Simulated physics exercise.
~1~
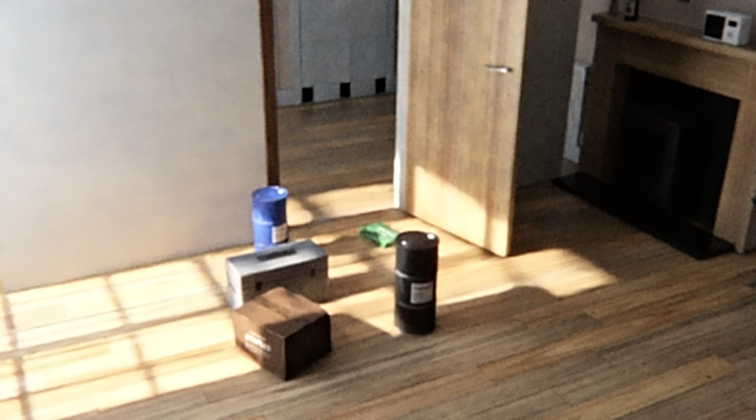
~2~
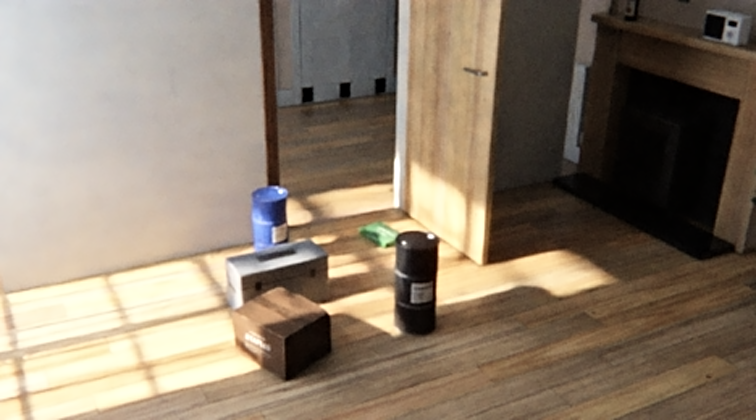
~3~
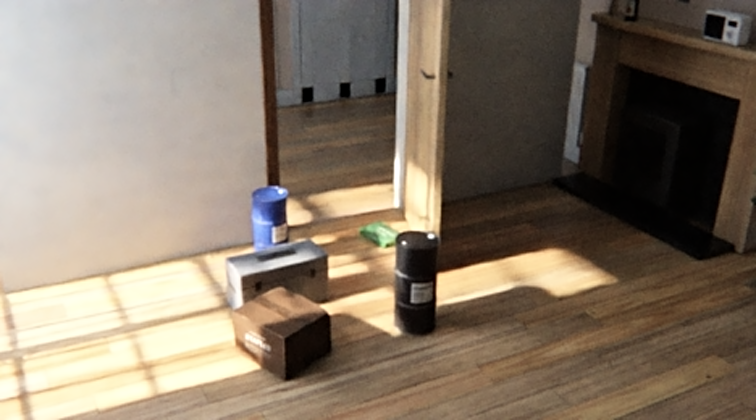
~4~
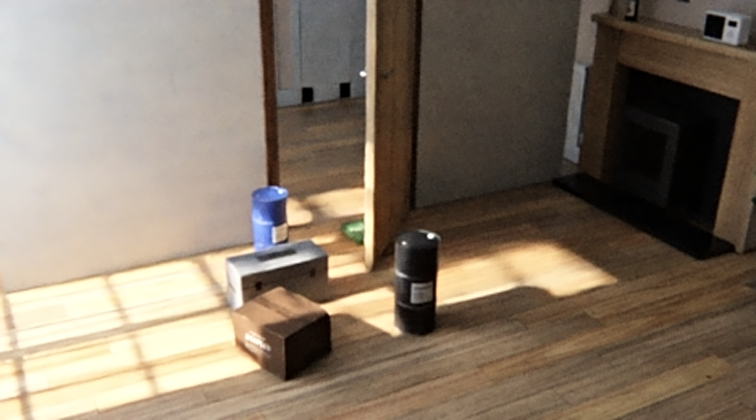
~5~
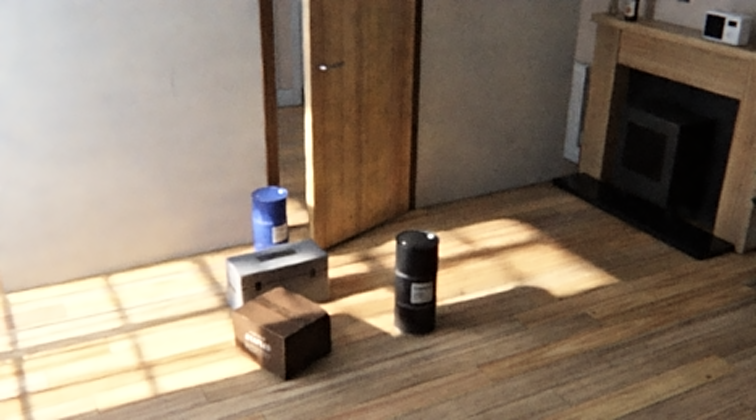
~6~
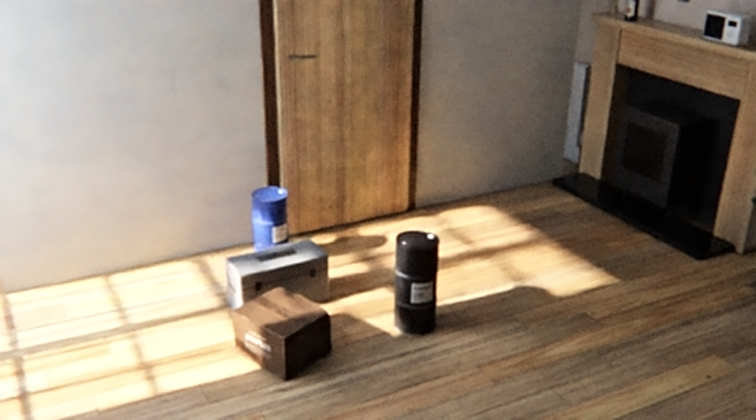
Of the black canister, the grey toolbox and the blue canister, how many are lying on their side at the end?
None of them are. The black canister, the grey toolbox and the blue canister are all still upright once the door is shut.
